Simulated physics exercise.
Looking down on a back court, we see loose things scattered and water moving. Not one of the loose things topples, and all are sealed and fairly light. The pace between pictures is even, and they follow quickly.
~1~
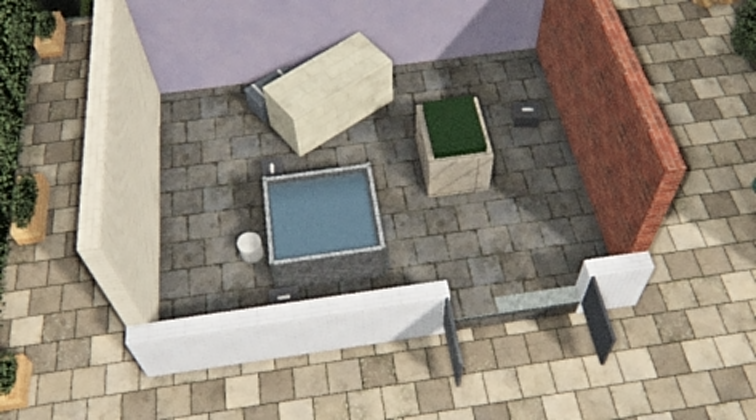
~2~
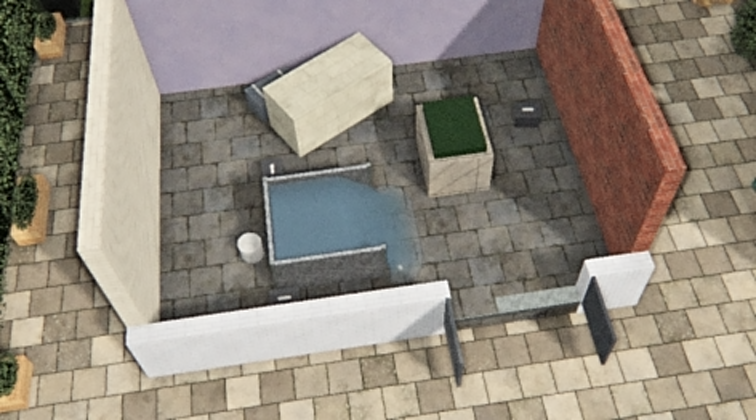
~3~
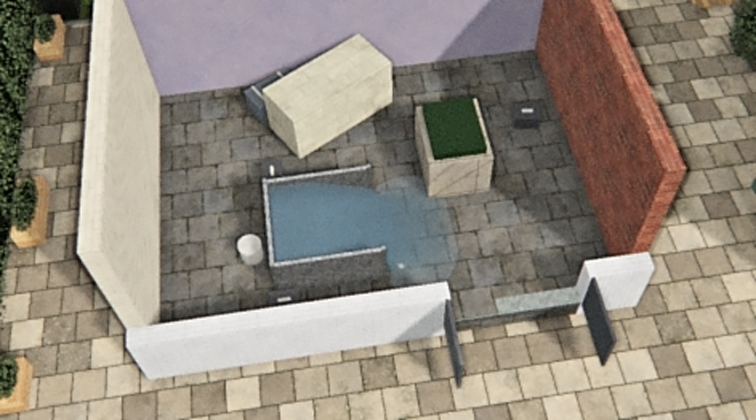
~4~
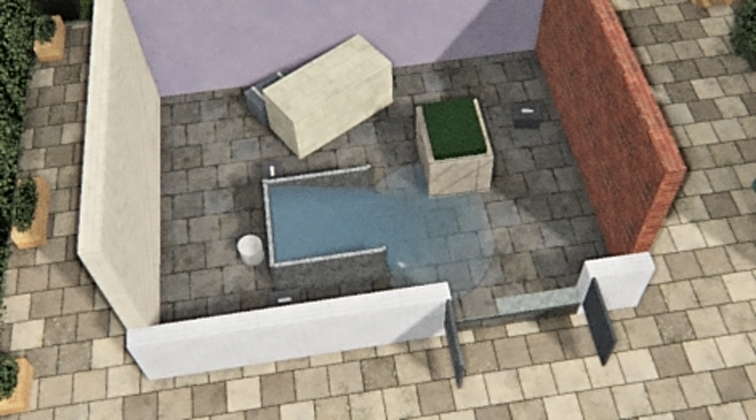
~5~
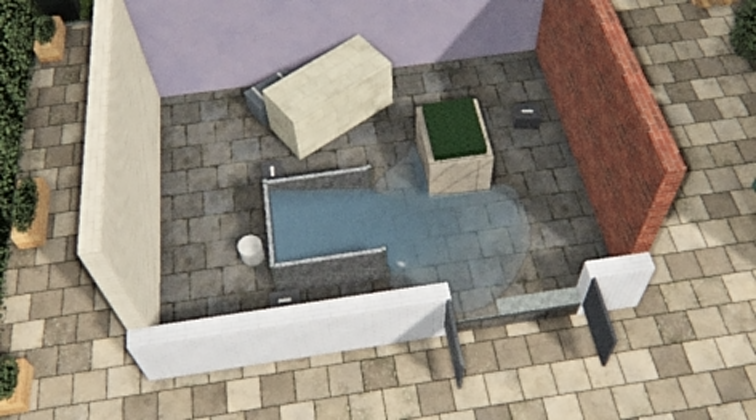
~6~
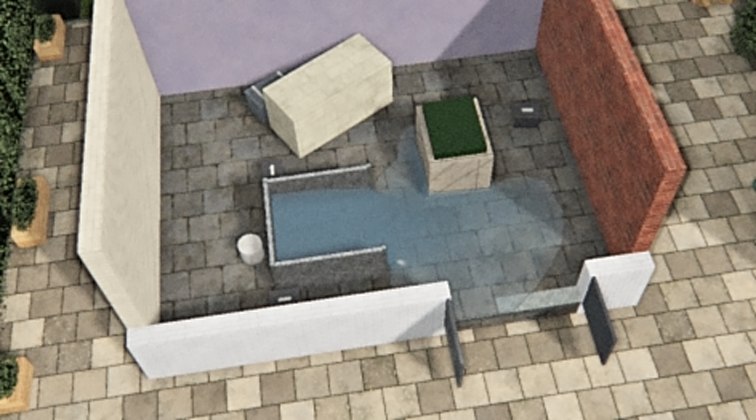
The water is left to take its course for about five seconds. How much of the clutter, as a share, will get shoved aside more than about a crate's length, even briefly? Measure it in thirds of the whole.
The things swept well aside make up a smaller part than a third.
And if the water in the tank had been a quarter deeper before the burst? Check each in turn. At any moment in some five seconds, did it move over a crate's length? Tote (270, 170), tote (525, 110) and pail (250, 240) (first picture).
As asked: Fell short, went the distance, fell short.
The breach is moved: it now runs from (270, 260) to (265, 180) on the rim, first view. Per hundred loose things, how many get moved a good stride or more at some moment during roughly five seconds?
It comes to some 40 per cent.
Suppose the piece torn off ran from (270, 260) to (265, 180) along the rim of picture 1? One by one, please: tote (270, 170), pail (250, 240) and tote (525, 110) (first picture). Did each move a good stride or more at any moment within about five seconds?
Same order as named: Not sent that far; sent that far; not sent that far.
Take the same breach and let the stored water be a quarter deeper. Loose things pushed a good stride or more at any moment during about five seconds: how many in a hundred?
Roughly 20 per cent of them.
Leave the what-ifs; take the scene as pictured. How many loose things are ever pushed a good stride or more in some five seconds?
It adds up to 1.
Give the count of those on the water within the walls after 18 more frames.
I get 0.
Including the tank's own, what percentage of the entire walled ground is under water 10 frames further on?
45 %, give or take.
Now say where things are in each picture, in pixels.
In the first picture, a trunk at (273, 85), on the bottom; a tote at (284, 298) rests on the ground; 0 of 5 have shifted.
In the second picture, a trunk at (273, 86) rests on the ground; a tote at (284, 298), on the bottom; 0 of 5 have shifted.
In the third picture, a trunk at (273, 88), on the bottom; a tote at (284, 300), on the bottom; 0 of 5 have shifted.
In the fourth picture, a trunk at (273, 88) rests on the ground; a tote at (285, 300) rests on the ground; 0 of 5 have shifted.
In the fifth picture, a trunk at (273, 88), on the bottom; a tote at (285, 301), on the bottom; 0 of 5 have shifted.
In the sixth picture, a trunk at (273, 87), on the bottom; a tote at (285, 299), on the bottom; 0 of 5 have shifted.
A moment on, 0 of 5 are well off their spots; 0 afloat.
Next, 0 of 5 are well off their spots; 0 afloat.
Later, 0 of 5 are well off their spots; 0 afloat.
In the end, 1 of 5 are well off their spots, and 1 have been at some point; 0 afloat.
